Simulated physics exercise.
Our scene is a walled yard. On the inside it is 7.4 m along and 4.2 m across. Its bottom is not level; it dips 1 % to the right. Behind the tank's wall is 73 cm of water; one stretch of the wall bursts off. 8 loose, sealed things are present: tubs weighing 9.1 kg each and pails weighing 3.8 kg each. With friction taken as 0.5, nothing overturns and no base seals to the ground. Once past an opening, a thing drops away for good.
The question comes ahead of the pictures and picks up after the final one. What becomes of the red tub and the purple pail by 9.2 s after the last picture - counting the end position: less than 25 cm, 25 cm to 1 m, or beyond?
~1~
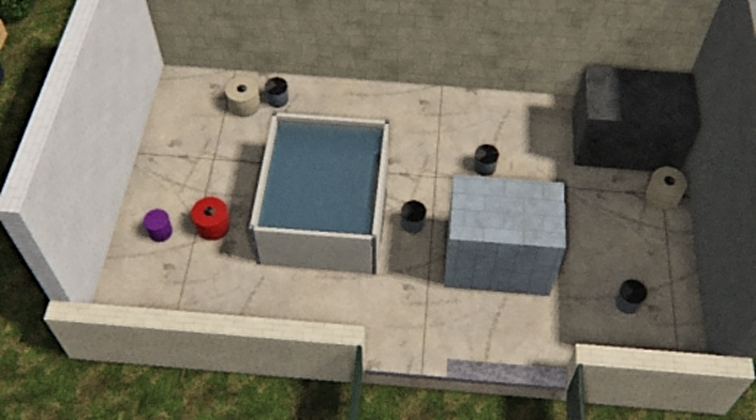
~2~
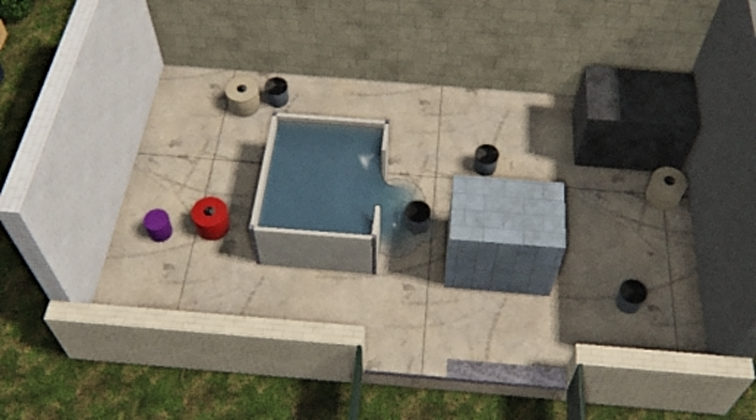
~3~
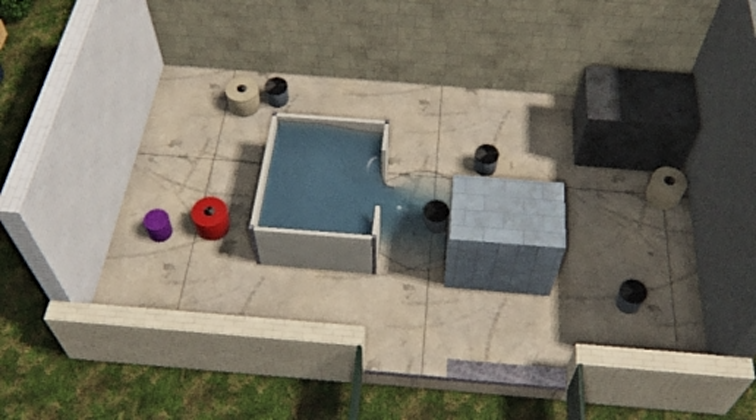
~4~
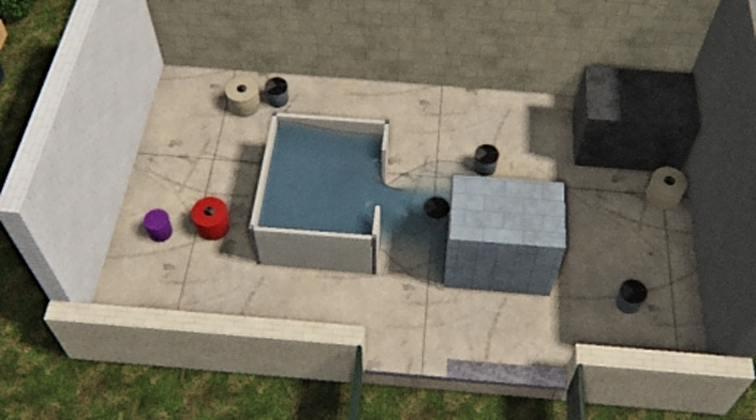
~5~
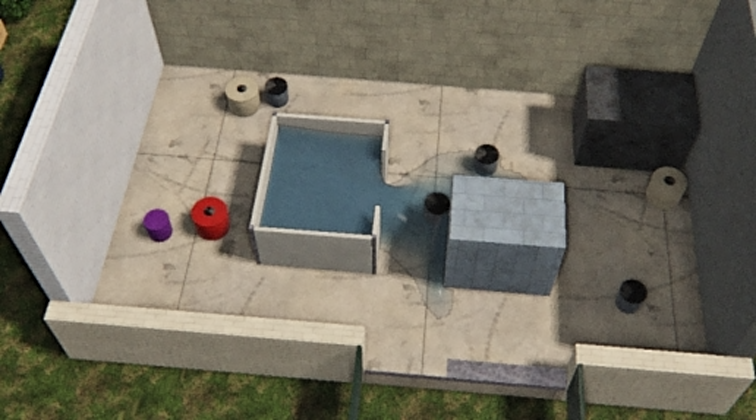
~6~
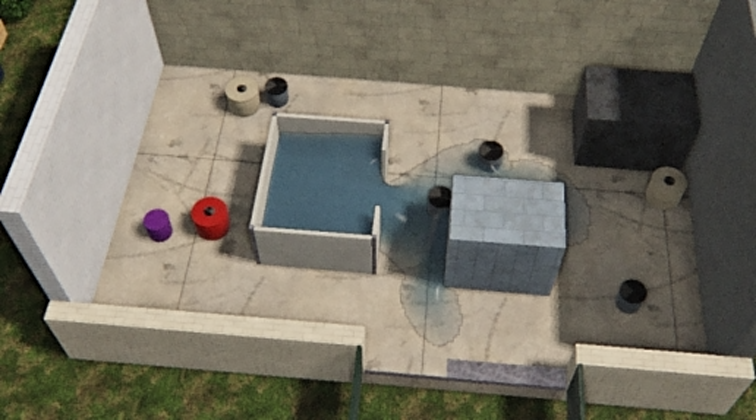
In the end I'd say the red tub remains almost still; I'd say the purple pail remains almost still.
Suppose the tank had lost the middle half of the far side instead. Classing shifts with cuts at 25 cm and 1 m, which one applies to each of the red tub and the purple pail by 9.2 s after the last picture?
Note: Red tub swept well away, purple pail swept well away.
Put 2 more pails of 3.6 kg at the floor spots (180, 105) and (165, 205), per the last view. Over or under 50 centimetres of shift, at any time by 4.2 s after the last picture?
Lab note - in order: Below threshold / below threshold.
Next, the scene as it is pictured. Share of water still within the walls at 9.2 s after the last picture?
Somewhere near 72 percent, give or take.
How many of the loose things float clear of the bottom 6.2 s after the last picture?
3.
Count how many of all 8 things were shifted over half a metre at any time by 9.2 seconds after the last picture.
My count gives 4.
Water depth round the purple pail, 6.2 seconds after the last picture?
Roughly 2 cm at that moment.
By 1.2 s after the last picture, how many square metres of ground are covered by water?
Roughly 14 m2.
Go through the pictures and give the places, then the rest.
In the first picture, the red tub at (209, 211), on the bottom; the purple pail at (156, 219) rests on the ground; water covers 2.3 m2; 0 of 8 have shifted.
In the second picture, the red tub at (209, 211), on the bottom; the purple pail at (156, 219), on the bottom; 2.8 m2 under water; 1 of 8 have shifted.
In the third picture, the red tub at (209, 211), on the bottom; the purple pail at (156, 219), on the bottom; water covers 3.6 m2; 1 of 8 have shifted.
In the fourth picture, the red tub at (209, 211) rests on the ground; the purple pail at (156, 219) rests on the ground; water covers 4.2 m2; 1 of 8 have shifted.
In the fifth picture, the red tub at (209, 211) rests on the ground; the purple pail at (156, 219) rests on the ground; water covers 5.0 m2; 1 of 8 have shifted.
In the sixth picture, the red tub at (209, 211), on the bottom; the purple pail at (156, 219), on the bottom; water covers 6.1 m2; 2 of 8 have shifted.
Then, 1.2 s after the last picture the red tub is near (209, 211), 0.0 m from its start, aground; the purple pail is near (156, 219), 0.0 m from its start, aground; 0 of 8 are out; 3 afloat.
Then, 3.8 s after the last picture the red tub is near (209, 211), 0.0 m from its start, aground; the purple pail is near (156, 219), 0.0 m from its start, aground; 0 of 8 are out; 1 afloat.
Then, 6.2 s after the last picture the red tub is near (209, 211), 0.0 m from its start, aground; the purple pail is near (156, 219), 0.0 m from its start, aground; 0 of 8 are out; 3 afloat.
Then, 9.2 s after the last picture the red tub is near (209, 211), 0.0 m from its start, aground; the purple pail is near (156, 219), 0.0 m from its start, aground; 0 of 8 are out; 2 afloat.
